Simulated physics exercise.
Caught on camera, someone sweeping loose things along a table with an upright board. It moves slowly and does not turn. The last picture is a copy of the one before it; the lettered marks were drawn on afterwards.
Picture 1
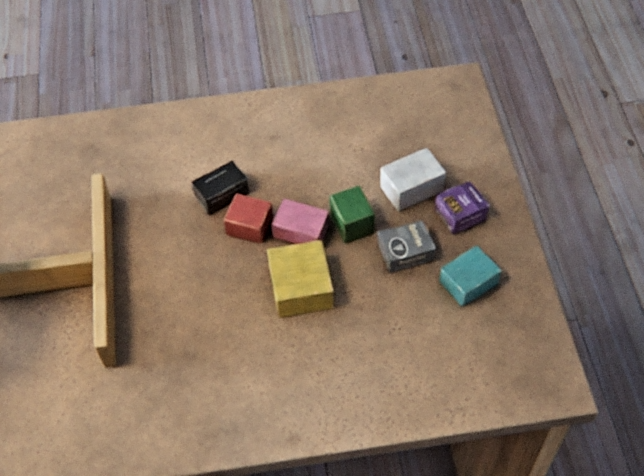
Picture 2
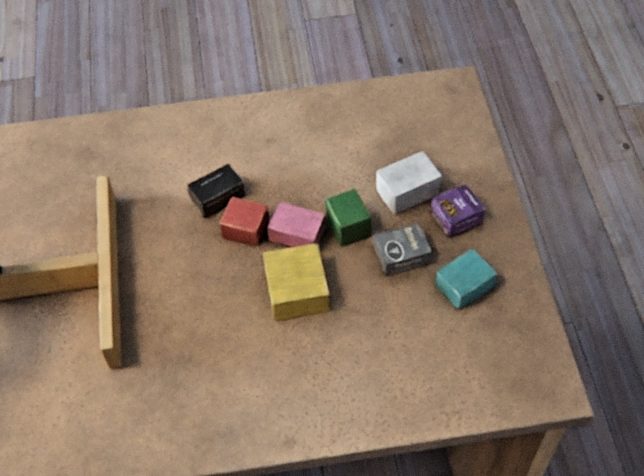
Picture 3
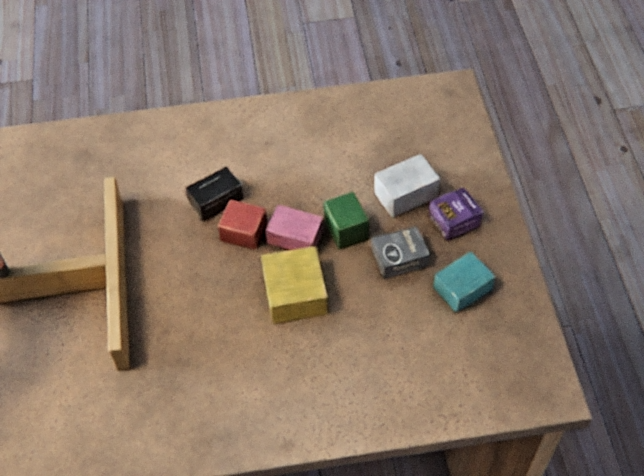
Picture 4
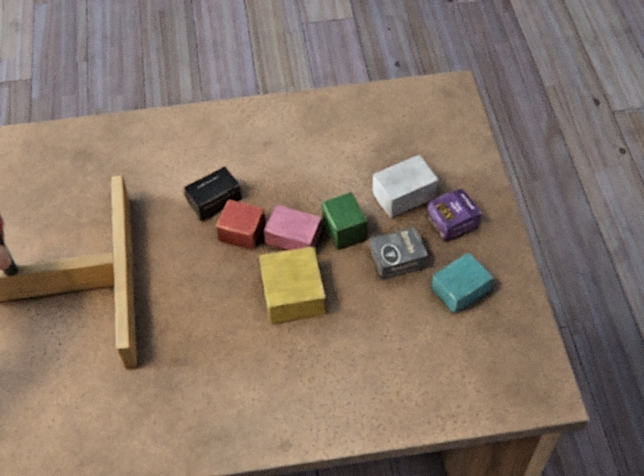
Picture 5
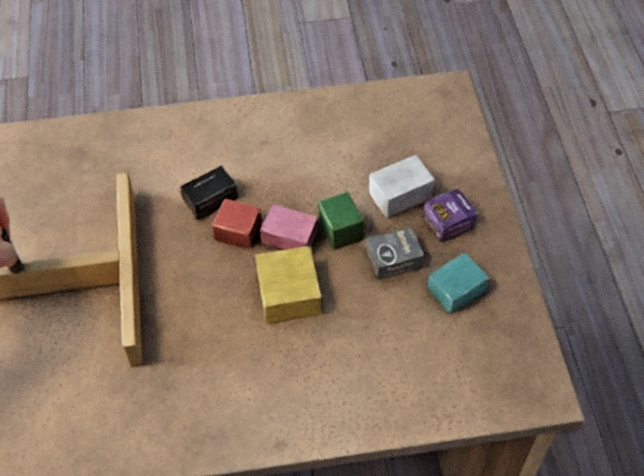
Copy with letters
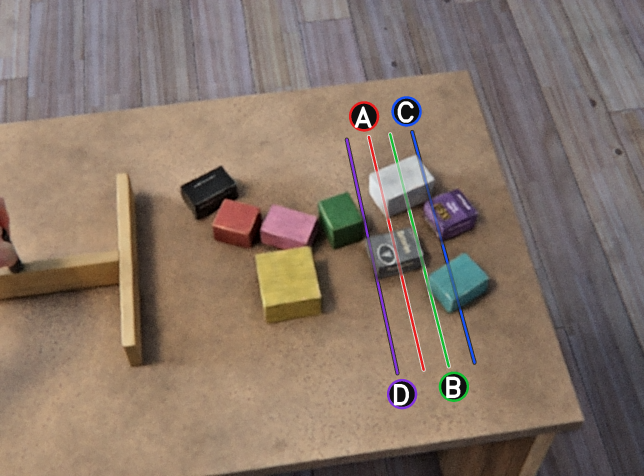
An upright wooden board on a long handle creeps rightward across a brown tabletop, seen from above, with grey floorboards beyond. To its right sit black, red, pink and green blocks, a yellow one nearer, and white, purple, grey and teal ones farther right, all staying put on the table. The board advances slightly without turning or touching them, something pinkish and dark enters at the left edge along the handle, and the camera drifts slightly right.
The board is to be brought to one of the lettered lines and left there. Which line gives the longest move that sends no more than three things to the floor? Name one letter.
The farthest such stop is C.
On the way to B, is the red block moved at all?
Yes.
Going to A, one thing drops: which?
The purple box goes over.
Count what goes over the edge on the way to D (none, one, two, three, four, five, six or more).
The count is none.
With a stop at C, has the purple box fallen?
Yes.
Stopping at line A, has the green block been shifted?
Yes.
On the copy, A at (394, 243); B at (417, 241); C at (441, 237); D at (370, 247).
On C. First, board (239, 239); black packet (264, 188); green block (359, 220).
Then, board (352, 225); purple box (497, 215); green block (459, 217).
Finally, board (439, 214); green block over the edge; purple box over the edge; two fallen.
By contrast, A is within the limit but short; B is within the limit but short; D is within the limit but short.
